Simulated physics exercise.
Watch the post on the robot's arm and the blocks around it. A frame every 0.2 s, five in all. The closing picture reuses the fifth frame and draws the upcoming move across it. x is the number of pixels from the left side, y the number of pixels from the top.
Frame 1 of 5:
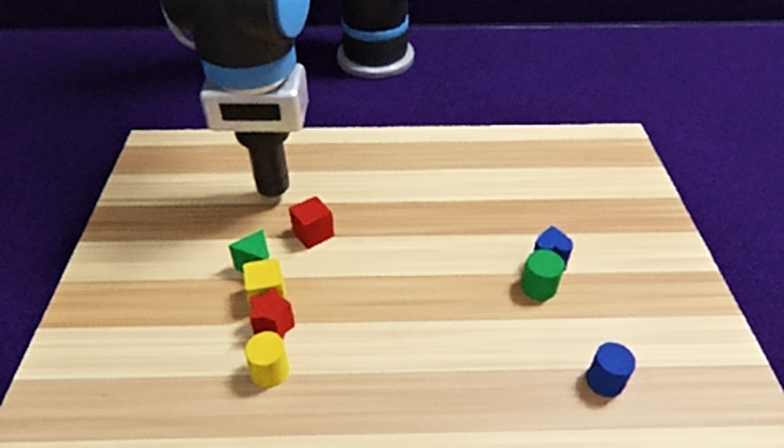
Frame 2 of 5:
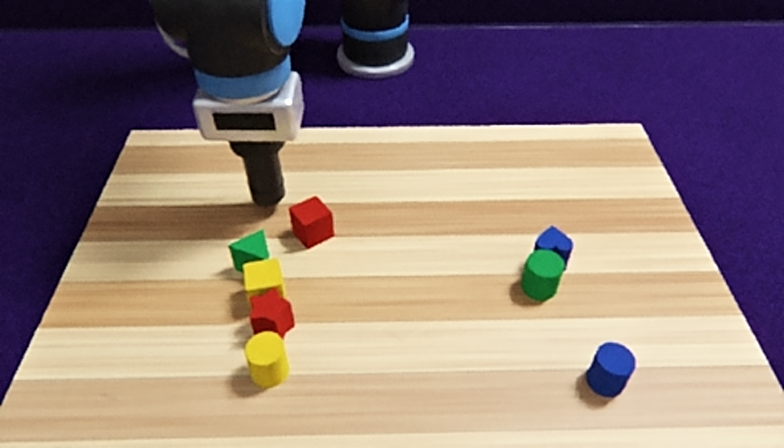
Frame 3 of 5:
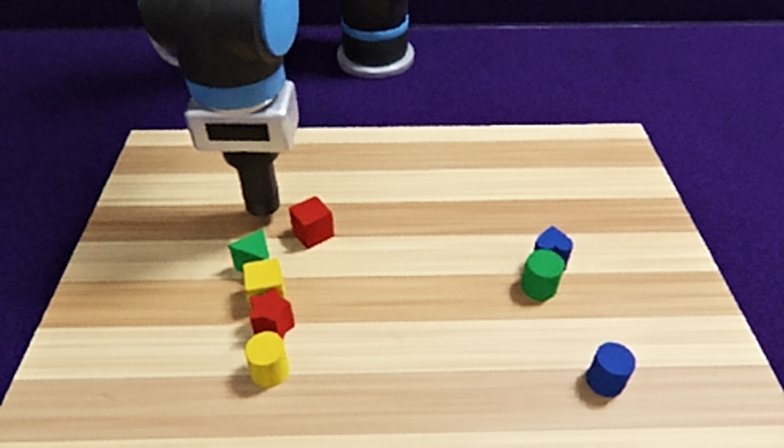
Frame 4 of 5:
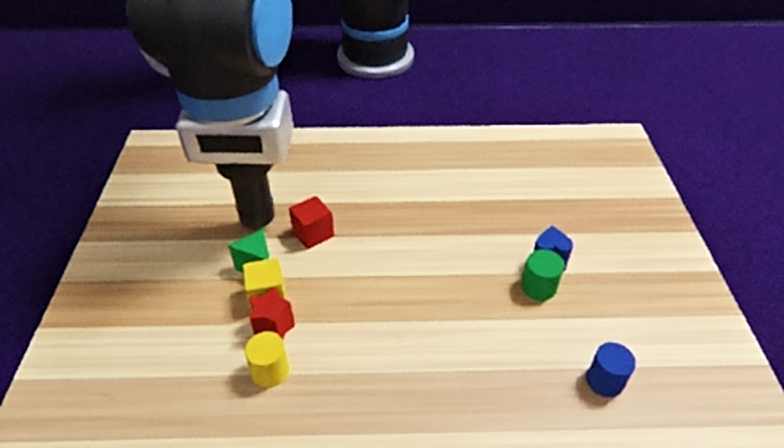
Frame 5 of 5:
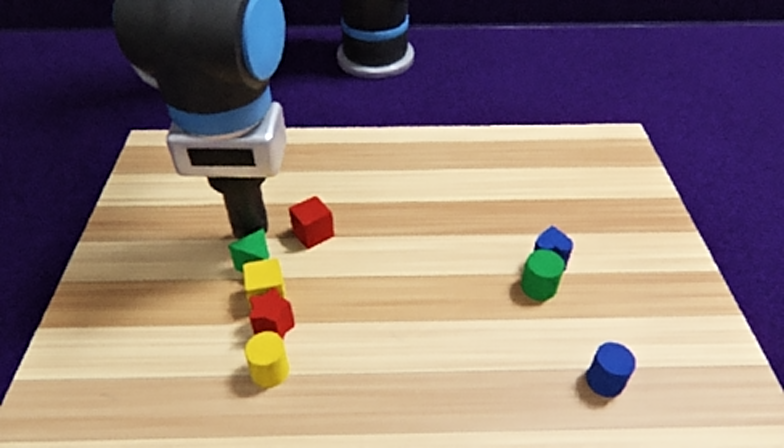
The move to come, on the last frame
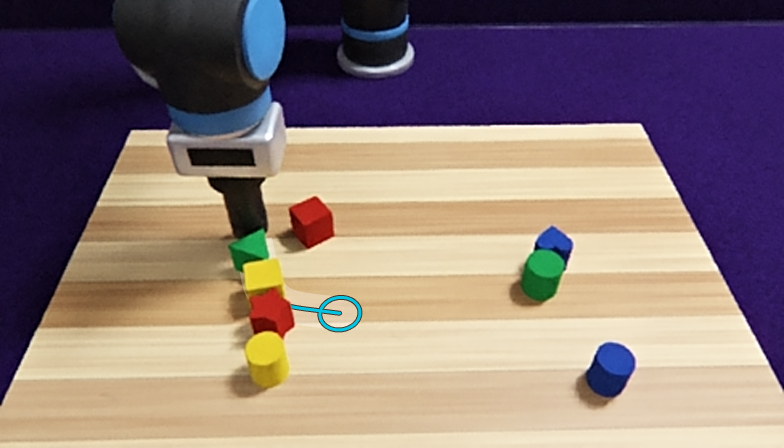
A light striped wooden board lies on a purple surface, seen from above and in front by a camera that stays still. Green, yellow and red blocks line up at left above a yellow cylinder, with a red block nearby and blue and green pieces at right. A black-and-blue robot arm slides its dark post slowly down and slightly left toward the green block, while every block stays put.
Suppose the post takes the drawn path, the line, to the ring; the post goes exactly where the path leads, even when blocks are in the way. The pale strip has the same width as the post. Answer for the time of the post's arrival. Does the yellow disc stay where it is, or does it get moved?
The block in question is displaced by the end.
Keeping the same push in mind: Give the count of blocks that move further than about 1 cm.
It should be three or more.
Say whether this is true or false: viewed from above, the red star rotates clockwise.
My answer: False.
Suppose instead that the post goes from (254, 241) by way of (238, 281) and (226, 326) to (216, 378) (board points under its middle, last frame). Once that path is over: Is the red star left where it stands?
Short answer: No.
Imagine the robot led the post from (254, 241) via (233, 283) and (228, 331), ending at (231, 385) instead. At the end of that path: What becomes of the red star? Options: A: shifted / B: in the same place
Answer: A.
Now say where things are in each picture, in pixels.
In the first frame, tip of the post (273, 187), middles of tops, green triangular block (251, 243), yellow square block (262, 273), yellow disc (264, 348), red star (268, 305).
In the second frame, post (269, 196), nothing pushed.
In the third frame, post (263, 206), nothing pushed.
In the fourth frame, post (257, 217), nothing pushed.
In the fifth frame, post (251, 230), green triangular block (251, 243), yellow square block (262, 273), yellow disc (264, 348), red star (268, 305).
The line goes from (254, 241) through (261, 277) and (289, 306) to (340, 313).
The first path, step by step. One third of the way, post (258, 267); green triangular block (246, 279), turned 50° clockwise; yellow square block (253, 306), turned 40° anticlockwise; yellow disc (270, 362); red star (278, 326), turned 25° anticlockwise.
Two thirds of the way, post (287, 295); green triangular block (234, 292), turned 70° clockwise; yellow square block (249, 319), turned 55° anticlockwise; yellow disc (274, 371); red star (282, 333), turned 40° anticlockwise.
At the end, post (339, 302); green triangular block (234, 292), turned 70° clockwise; yellow square block (249, 319), turned 55° anticlockwise; yellow disc (274, 371); red star (282, 333), turned 40° anticlockwise.
